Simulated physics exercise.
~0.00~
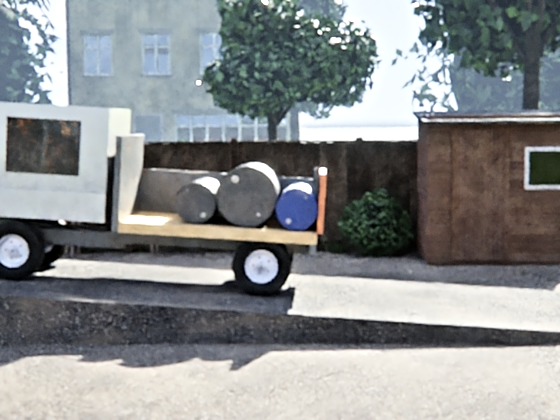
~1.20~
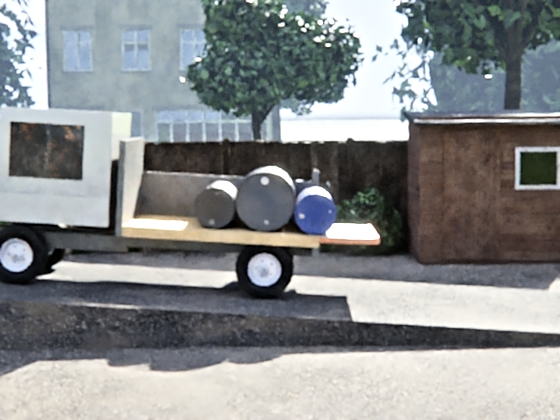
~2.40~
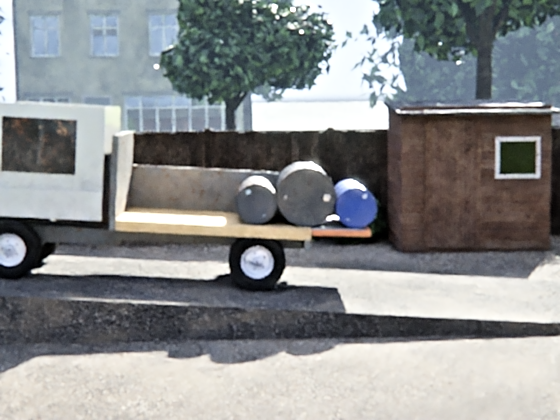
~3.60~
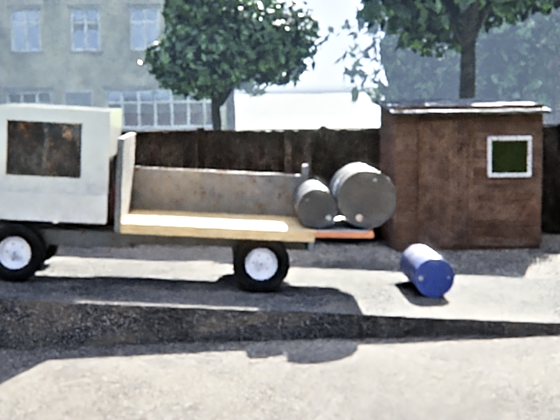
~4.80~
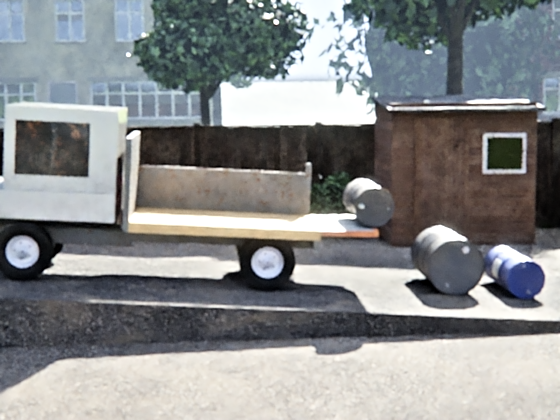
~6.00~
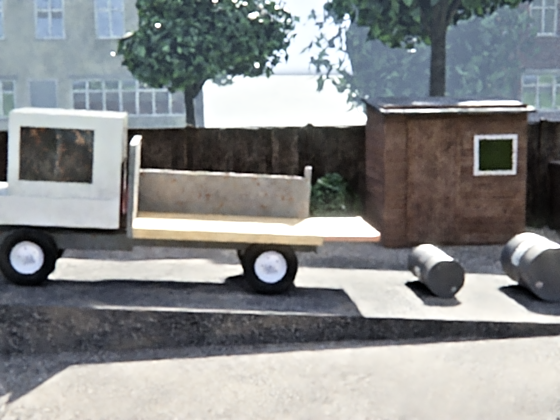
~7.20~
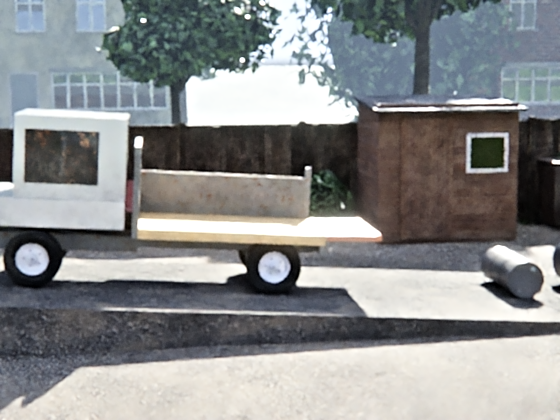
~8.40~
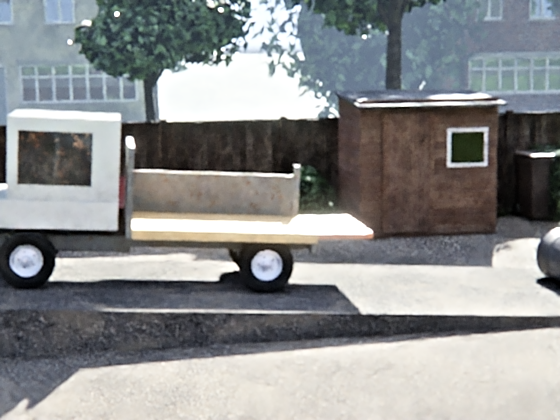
Three drums, two grey and one blue, roll right along the bed of a pick-up as its tailgate drops open, then fall off the end one after another, blue first, and roll away past a brown shed, leaving the bed empty.
